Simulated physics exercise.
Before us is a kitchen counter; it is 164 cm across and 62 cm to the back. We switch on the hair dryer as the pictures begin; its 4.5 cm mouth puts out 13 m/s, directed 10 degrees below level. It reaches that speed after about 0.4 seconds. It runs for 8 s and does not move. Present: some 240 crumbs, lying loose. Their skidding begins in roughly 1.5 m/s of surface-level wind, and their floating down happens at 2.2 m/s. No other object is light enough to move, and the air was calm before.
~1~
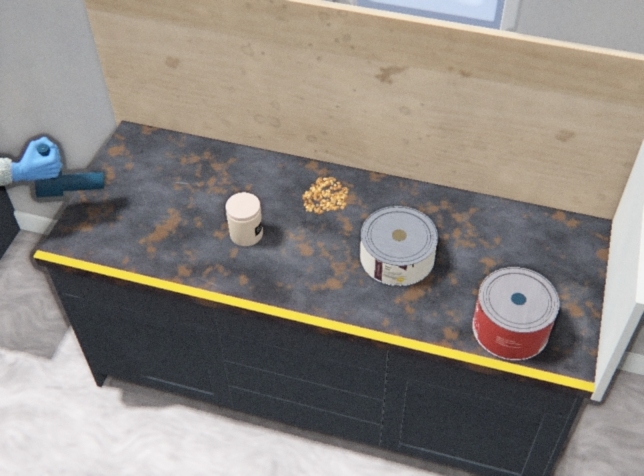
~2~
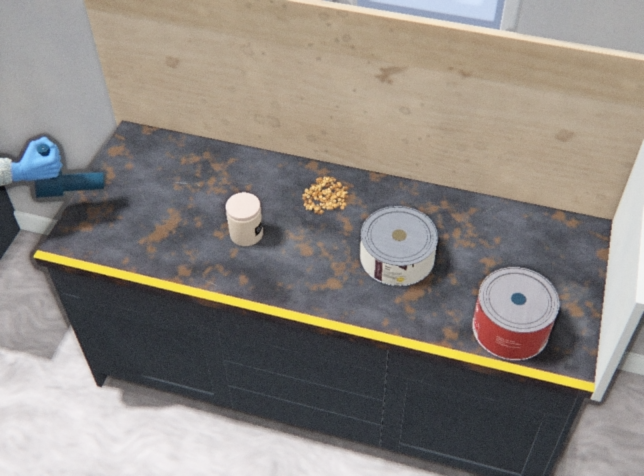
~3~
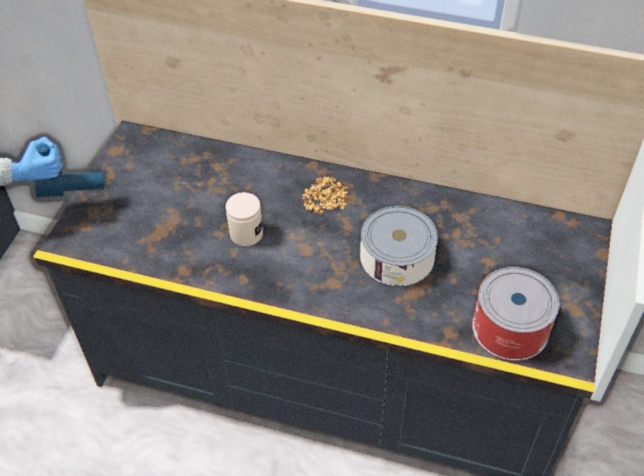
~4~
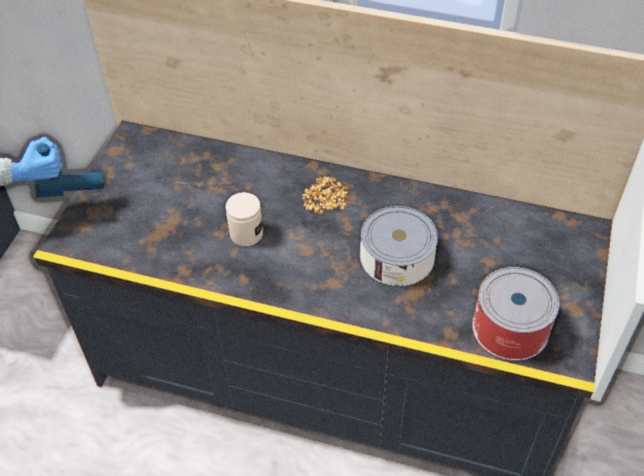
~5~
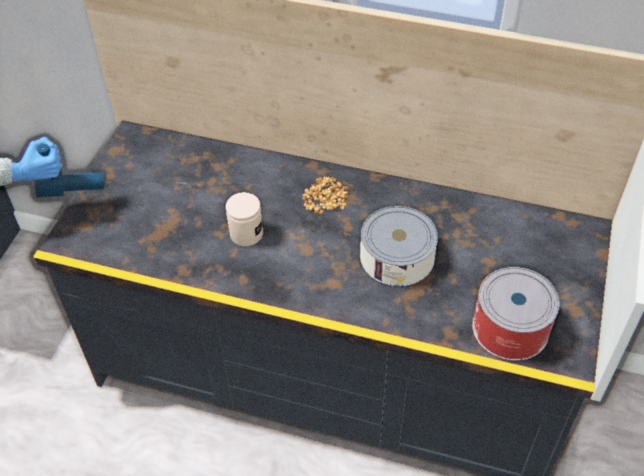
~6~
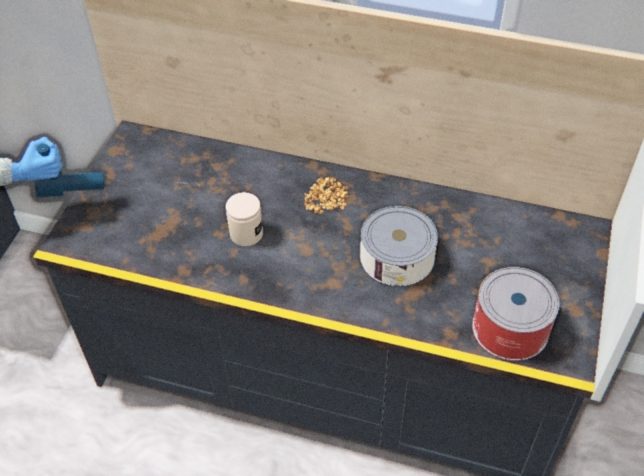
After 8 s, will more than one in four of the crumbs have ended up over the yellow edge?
Yes. Above a quarter.
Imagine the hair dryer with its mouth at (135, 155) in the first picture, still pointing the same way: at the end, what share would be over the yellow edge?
Some 40 %.
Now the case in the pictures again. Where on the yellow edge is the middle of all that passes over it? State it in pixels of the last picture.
Somewhere about (497, 369).
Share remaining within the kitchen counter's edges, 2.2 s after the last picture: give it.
I'd put it near 40 per cent at that time.
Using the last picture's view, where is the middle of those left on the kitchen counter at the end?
Look somewhere near (614, 204).
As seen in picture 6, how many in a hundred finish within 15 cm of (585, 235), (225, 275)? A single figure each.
Roughly 20 % and 0 %, in that order.
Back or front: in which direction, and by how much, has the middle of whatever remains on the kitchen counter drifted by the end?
It moves toward the far edge, close to 15 cm.
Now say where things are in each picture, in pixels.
In the first frame, the middle of the crumbs is near (326, 195), none has stirred yet and the mouth of the hair dryer is at (104, 181).
In the second frame, the middle of the crumbs is near (326, 193), none has stirred yet and the yellow edge is centred on (296, 320).
In the third frame, the middle of the crumbs is near (326, 193), none has stirred yet, the top of a jar is at (243, 205) and the top of a large tin is at (399, 235).
In the fourth frame, the middle of the crumbs is near (326, 193) and none has stirred yet.
In the fifth frame, the middle of the crumbs is near (326, 193) and none has stirred yet.
In the sixth frame, the middle of the crumbs is near (326, 194) and none has stirred yet.
Then, 1.2 s after the last picture the count stands so, 44 % are over the yellow edge; the middle of those still in play is near (605, 233).
Then, 2.2 s after the last picture the count stands so, 63 % are over the yellow edge; the middle of those still in play is near (610, 218).
Then, 4.0 s after the last picture the count stands so, 74 % are over the yellow edge; the middle of those still in play is near (614, 205).
Then, 7.6 s after the last picture, at the end, 75 % are over the yellow edge; the middle of those still in play is near (614, 204).
